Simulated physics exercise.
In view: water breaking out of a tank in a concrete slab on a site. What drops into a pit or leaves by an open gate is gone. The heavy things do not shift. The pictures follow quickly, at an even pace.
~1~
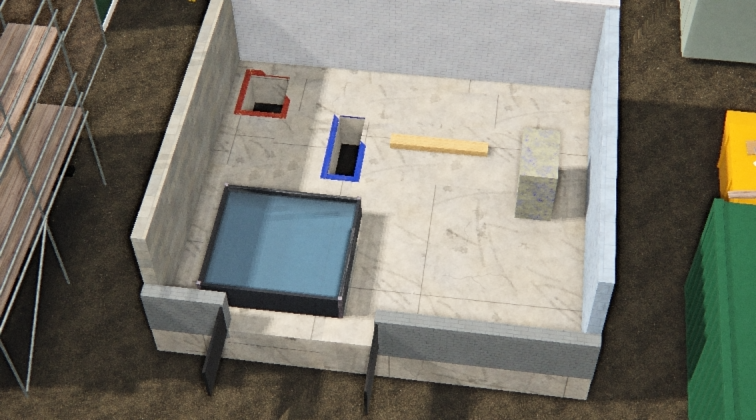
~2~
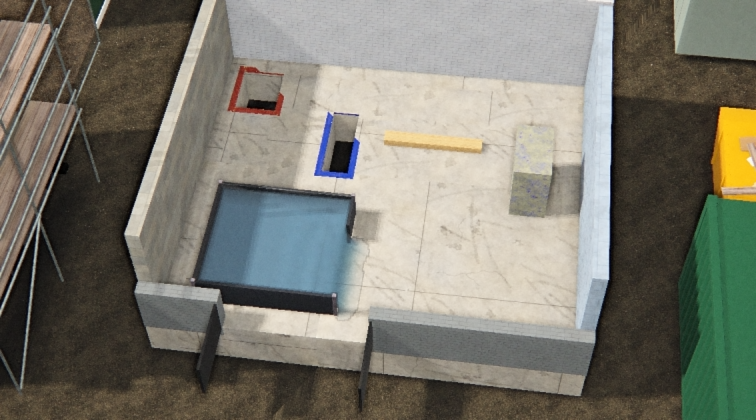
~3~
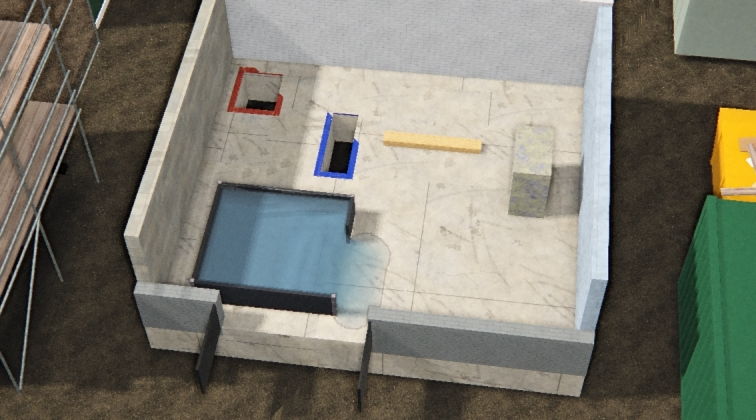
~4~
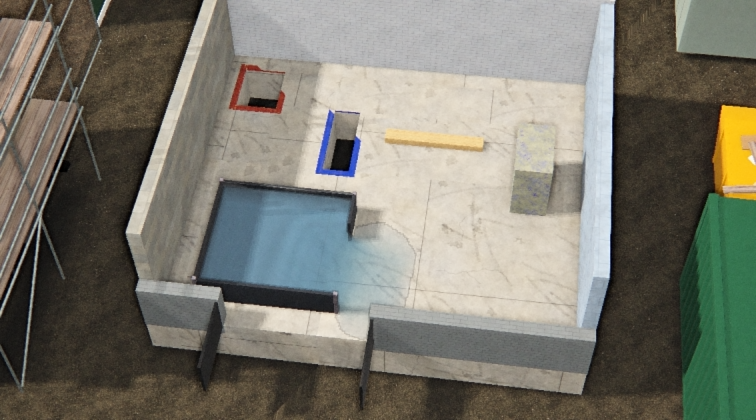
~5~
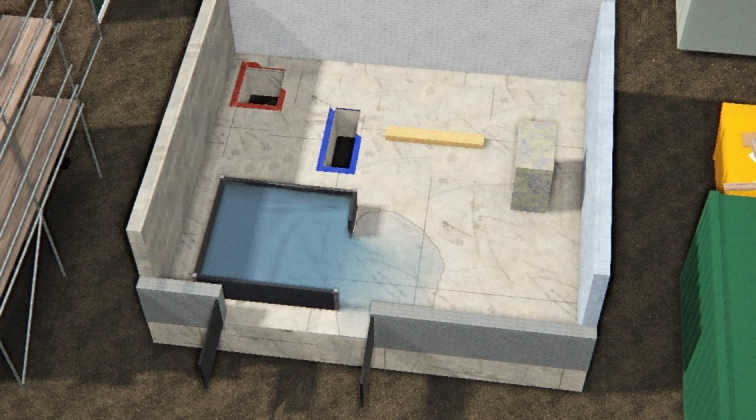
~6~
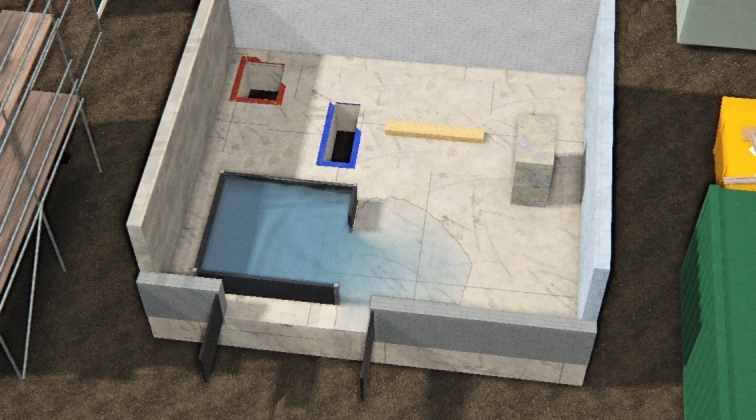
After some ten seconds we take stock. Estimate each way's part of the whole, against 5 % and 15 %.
One by one: The gate takes from 5 to 15 %; the red pit takes under 5 %; the blue pit takes from 5 to 15 %.
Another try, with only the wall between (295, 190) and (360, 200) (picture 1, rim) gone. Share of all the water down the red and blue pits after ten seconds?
Roughly, in per cent: Red 14, blue 35.
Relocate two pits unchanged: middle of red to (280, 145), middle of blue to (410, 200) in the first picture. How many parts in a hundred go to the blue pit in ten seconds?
Roughly, in per cent: Blue 15.
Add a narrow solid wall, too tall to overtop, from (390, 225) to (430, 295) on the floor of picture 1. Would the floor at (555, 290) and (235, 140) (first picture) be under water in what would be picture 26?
As listed: Awash, free of water.
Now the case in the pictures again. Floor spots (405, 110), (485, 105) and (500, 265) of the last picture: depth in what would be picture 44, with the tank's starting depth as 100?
In turn 0, 4 and 25 in a hundred.
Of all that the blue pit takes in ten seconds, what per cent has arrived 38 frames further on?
I make it 0 per cent.
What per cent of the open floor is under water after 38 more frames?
Near 55 in a hundred.
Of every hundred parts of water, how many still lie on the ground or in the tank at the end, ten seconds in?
Near 80 in a hundred.
A moment on, water covers 25 % of the floor; the gate 1 %, the red pit 0 %, the blue pit 0 %.
Next, water covers 30 % of the floor; the gate 1 %, the red pit 0 %, the blue pit 0 %.
Then, water covers 35 % of the floor; the gate 3 %, the red pit 0 %, the blue pit 0 %.
Later, water covers 55 % of the floor; the gate 4 %, the red pit 0 %, the blue pit 0 %.
In the end, water covers 80 % of the floor; the gate 7 %, the red pit 2 %, the blue pit 11 %.
